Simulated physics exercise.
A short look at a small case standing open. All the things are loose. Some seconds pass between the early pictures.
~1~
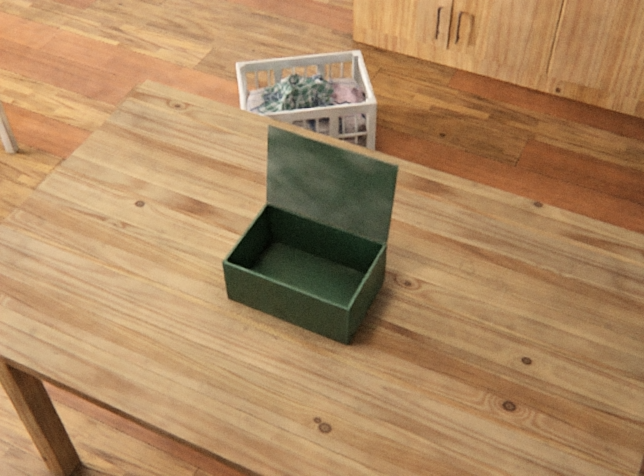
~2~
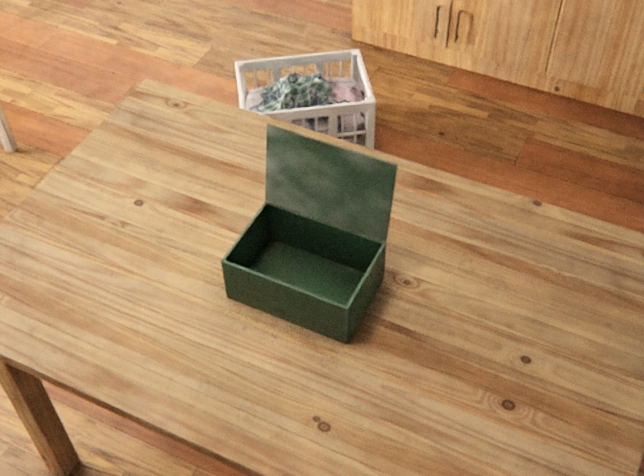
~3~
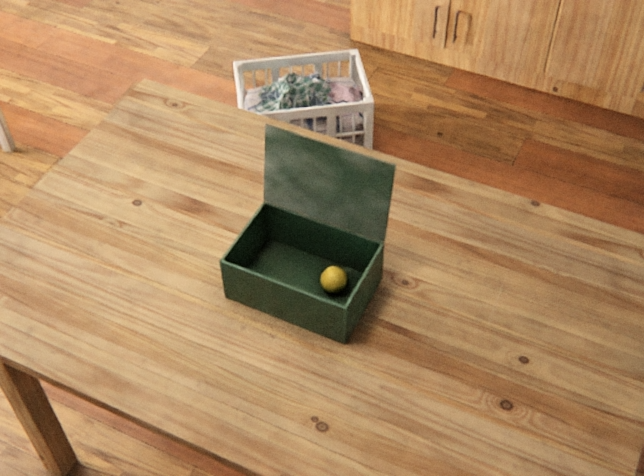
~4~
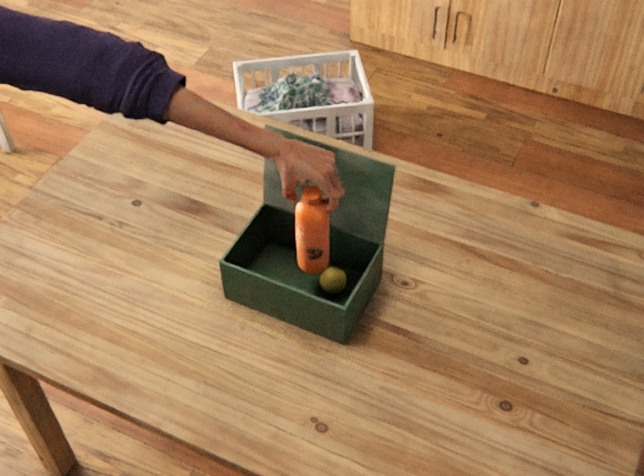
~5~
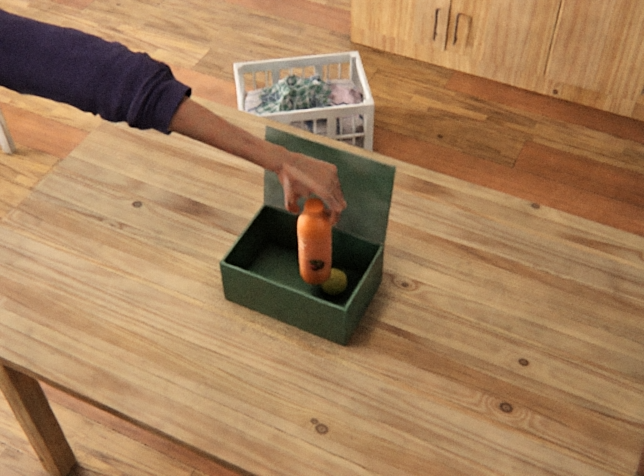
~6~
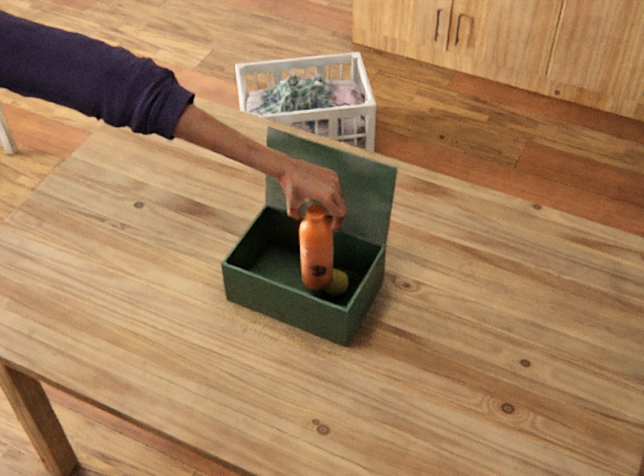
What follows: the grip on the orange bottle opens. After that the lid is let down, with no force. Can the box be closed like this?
Here the lid sits on the rim.
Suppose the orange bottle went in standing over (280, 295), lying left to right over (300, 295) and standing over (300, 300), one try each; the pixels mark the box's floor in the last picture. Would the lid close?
In the first case it is held up; in the second case it closes; in the third case it is held up.
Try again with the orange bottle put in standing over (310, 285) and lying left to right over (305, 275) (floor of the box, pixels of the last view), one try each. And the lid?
In the first case it is held up; in the second case it closes.
Then, 0.40 s later than the last frame, orange bottle on its side near (300, 271); yellow lemon moved about its own width.
Then, 1.10 s later than the last frame, lid starting down; orange bottle on its side near (301, 259); yellow lemon moved about its own width.
Then, 1.70 s later than the last frame, lid 53° above the rim; orange bottle on its side near (301, 259); yellow lemon moved about its own width.
Then, 2.20 s later than the last frame, lid 16° above the rim; orange bottle on its side near (301, 259); yellow lemon moved about its own width.
When it is over, lid shut; lying over in the box, orange bottle; moved from the start, yellow lemon. End places, in pixels of the last picture, orange bottle near (301, 259).
